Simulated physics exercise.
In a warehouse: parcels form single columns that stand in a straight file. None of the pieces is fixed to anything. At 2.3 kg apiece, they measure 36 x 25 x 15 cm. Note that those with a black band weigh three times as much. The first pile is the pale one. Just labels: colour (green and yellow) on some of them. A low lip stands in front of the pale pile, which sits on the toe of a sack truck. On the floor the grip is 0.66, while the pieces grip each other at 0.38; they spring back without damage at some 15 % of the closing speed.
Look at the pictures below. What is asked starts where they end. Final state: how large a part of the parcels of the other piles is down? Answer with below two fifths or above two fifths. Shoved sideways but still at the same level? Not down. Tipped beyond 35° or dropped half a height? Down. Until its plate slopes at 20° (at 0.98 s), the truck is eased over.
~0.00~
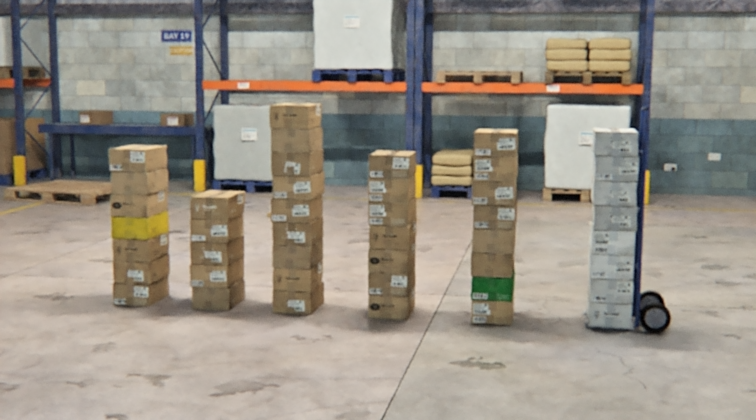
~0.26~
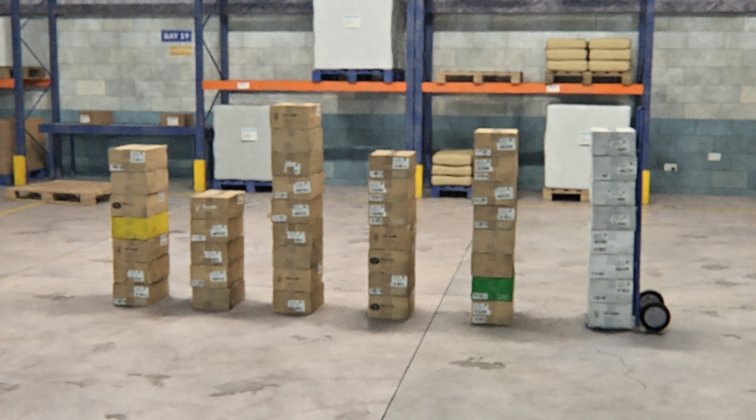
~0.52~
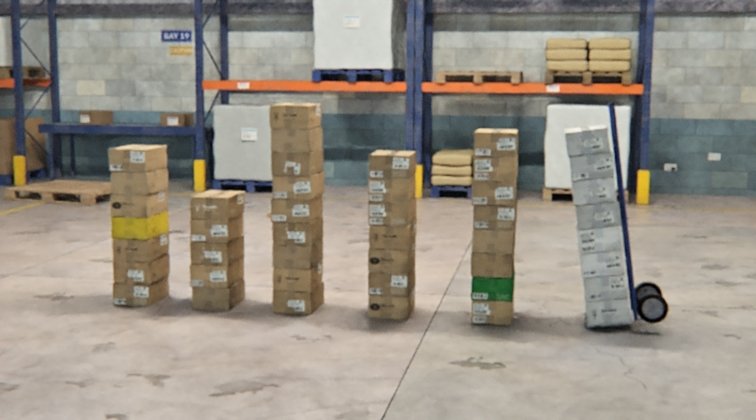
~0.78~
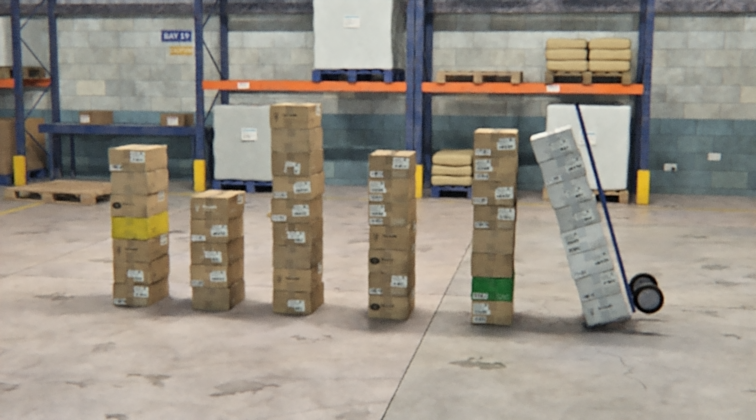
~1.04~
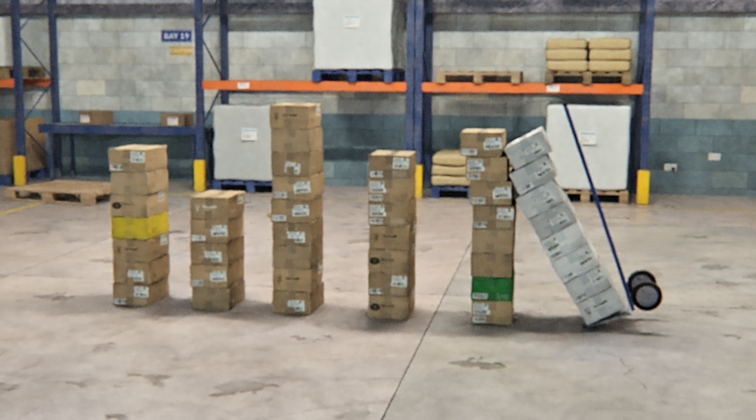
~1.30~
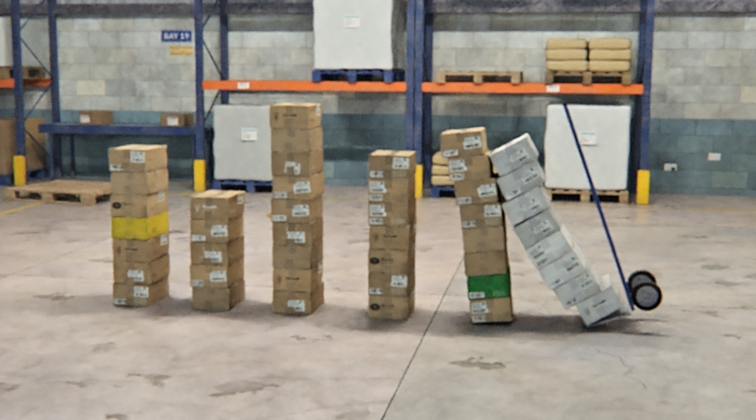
Above two fifths.
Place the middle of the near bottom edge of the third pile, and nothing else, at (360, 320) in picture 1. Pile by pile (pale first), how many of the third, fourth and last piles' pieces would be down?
The third pile ends with 6 down, the fourth with 9, the last with 7.
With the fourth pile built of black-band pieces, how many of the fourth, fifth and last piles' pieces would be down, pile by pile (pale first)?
Count down, pile by pile - fourth 0, fifth 0, last 0.
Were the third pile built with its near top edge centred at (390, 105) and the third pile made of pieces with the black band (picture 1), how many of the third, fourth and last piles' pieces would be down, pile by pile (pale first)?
Then third 0, fourth 0, last 0.
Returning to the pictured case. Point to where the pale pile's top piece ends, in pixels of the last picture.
The top piece finishes near (417, 230).
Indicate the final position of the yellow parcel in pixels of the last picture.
I'd place it at about (23, 274) in the final view.
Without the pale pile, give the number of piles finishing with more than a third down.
The number of such piles is 5.
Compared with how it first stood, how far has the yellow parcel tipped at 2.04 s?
It sits at about 0 degrees.
After 2.04 s, 8 of the pale pile down; 8 of the 36 other parcels down; green parcel 42° from how it stood, 8 cm lower.
After 3.22 s, 8 of the pale pile down; 21 of the 36 other parcels down; green parcel 44° from how it stood, 8 cm lower; yellow parcel 23° from how it stood.
In the end (4.8 s), 8 of the pale pile down; 31 of the 36 other parcels down; yellow parcel on its side; green parcel 44° from how it stood, 8 cm lower. That is 86 per cent. From the last view, middles, yellow parcel near (23, 274), green parcel near (446, 294).
